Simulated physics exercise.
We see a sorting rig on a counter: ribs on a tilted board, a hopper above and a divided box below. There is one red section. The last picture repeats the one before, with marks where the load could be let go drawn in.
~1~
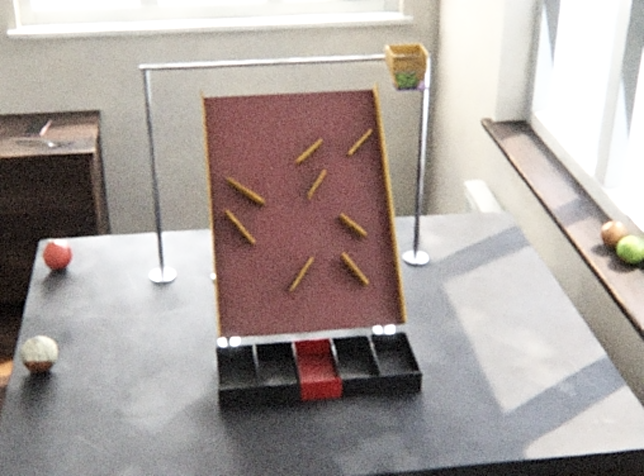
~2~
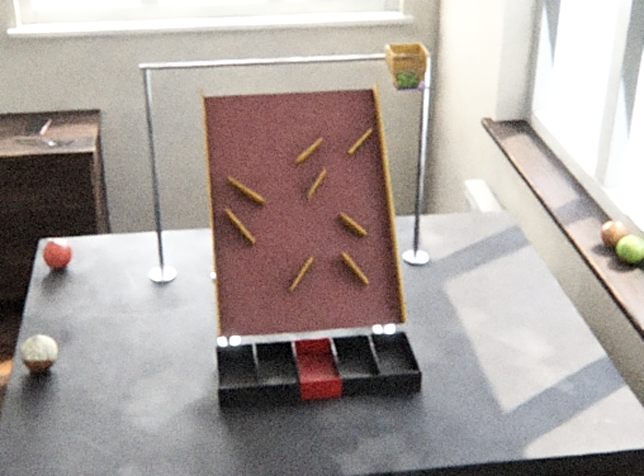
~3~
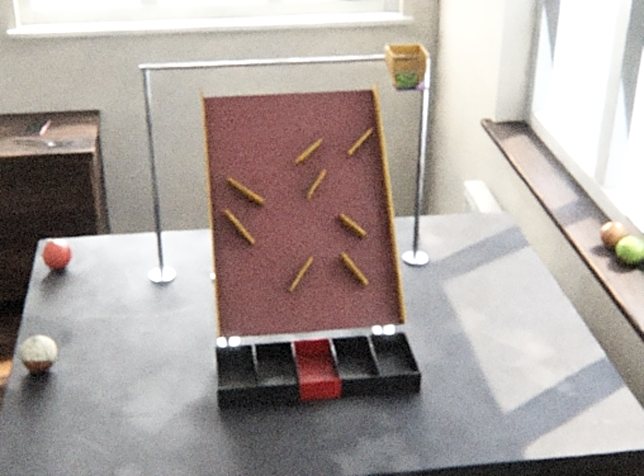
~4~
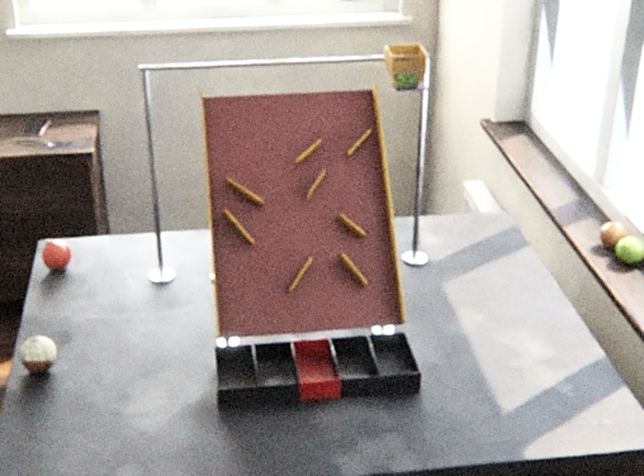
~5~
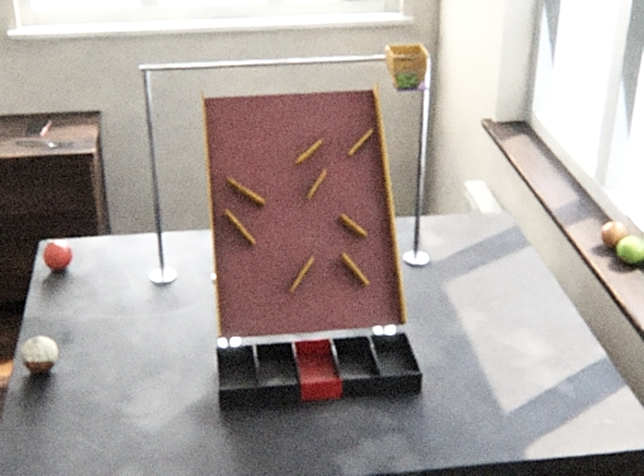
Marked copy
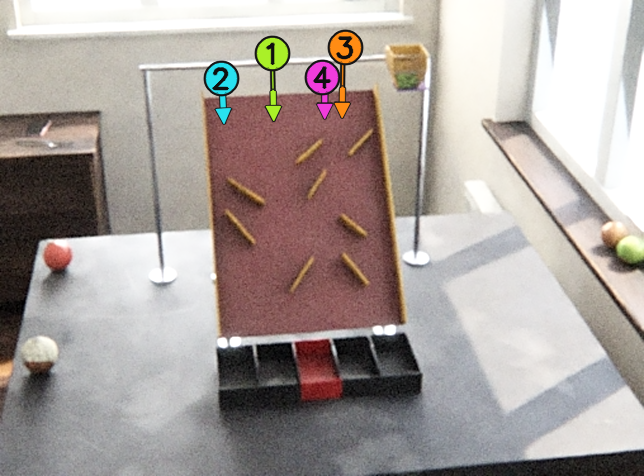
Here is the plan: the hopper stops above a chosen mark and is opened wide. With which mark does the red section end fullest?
Use mark 3.
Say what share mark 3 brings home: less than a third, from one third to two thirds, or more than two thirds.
Mark 3 gives from one third to two thirds.
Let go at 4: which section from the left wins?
The fifth from the left.
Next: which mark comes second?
4.
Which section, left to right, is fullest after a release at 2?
It is the first one.
On the marked copy, mark 1 meets the board at (273, 115); mark 2 meets the board at (223, 118); mark 3 meets the board at (342, 112); mark 4 meets the board at (324, 113).
For mark 1, a stray few in the red section, nearly all in other sections, a small part outside the box.
For mark 2, none in the red section, nearly all in other sections.
For mark 3, about half in the red section, about a third in other sections, a small part outside the box.
For mark 4, a small part in the red section, most in other sections, a stray few outside the box.
